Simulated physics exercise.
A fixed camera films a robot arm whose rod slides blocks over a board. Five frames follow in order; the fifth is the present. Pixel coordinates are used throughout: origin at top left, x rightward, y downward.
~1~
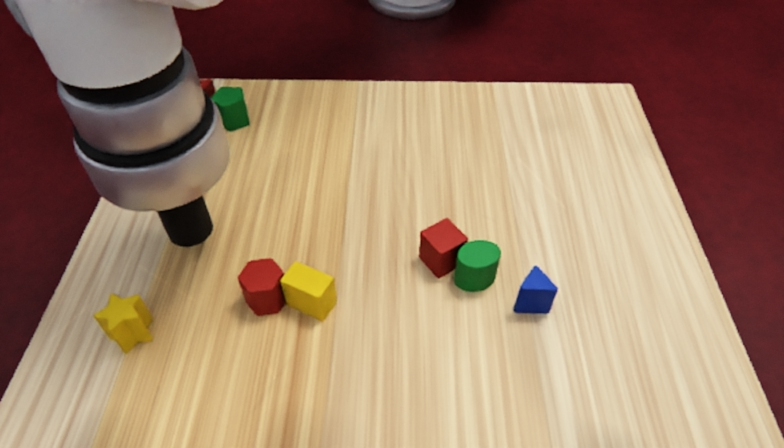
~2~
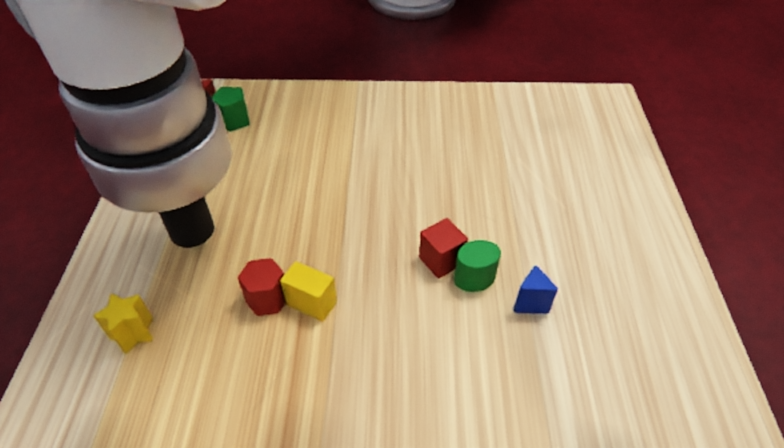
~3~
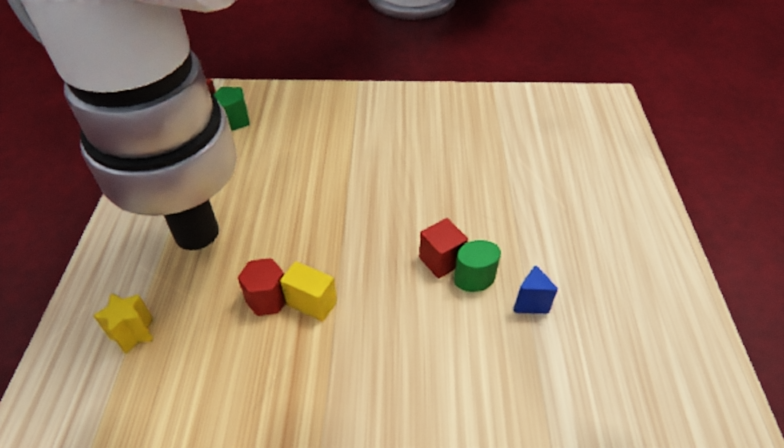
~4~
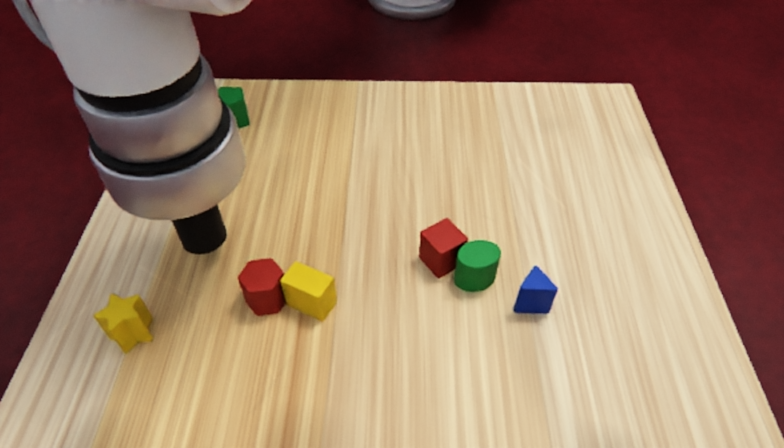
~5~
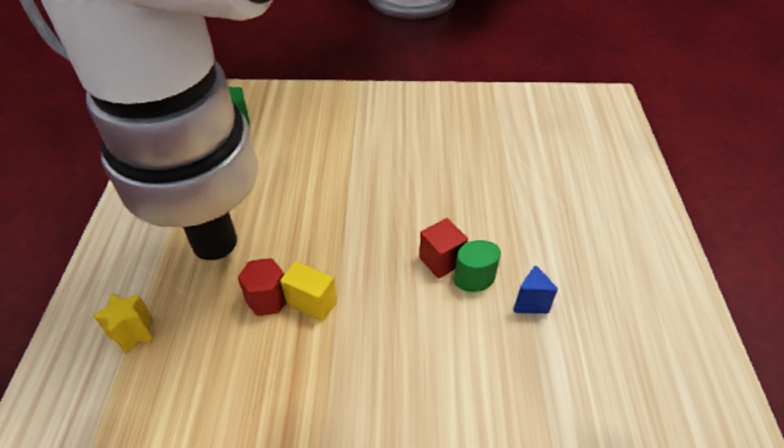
A robot arm with a black rod tip moved slowly a short way right and slightly down over a wooden board, nearing a red hexagon beside a yellow block, while all the colored blocks stayed still.
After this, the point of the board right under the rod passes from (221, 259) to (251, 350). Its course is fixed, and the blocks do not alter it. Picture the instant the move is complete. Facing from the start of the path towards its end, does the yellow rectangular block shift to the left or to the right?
The left-hand side.
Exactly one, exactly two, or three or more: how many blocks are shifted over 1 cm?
My guess is two.
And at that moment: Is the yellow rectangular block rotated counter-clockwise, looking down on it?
Going by the path, yes.
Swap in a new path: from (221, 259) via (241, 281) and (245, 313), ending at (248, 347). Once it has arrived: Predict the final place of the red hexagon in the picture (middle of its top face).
The red hexagon ends near (287, 327).
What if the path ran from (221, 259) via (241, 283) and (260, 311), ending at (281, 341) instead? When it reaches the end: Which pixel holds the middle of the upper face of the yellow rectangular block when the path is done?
It will likely be found at (327, 291).
What follows on the original path. One third of the way, rod (225, 272); nothing pushed yet.
Two thirds of the way, rod (235, 302); red hexagon (277, 298), turned 25° anticlockwise; yellow rectangular block (322, 284), turned 30° anticlockwise.
At the end, rod (245, 336); yellow star block unmoved; red hexagon (292, 318), turned 65° anticlockwise; yellow rectangular block (328, 287), turned 50° anticlockwise.
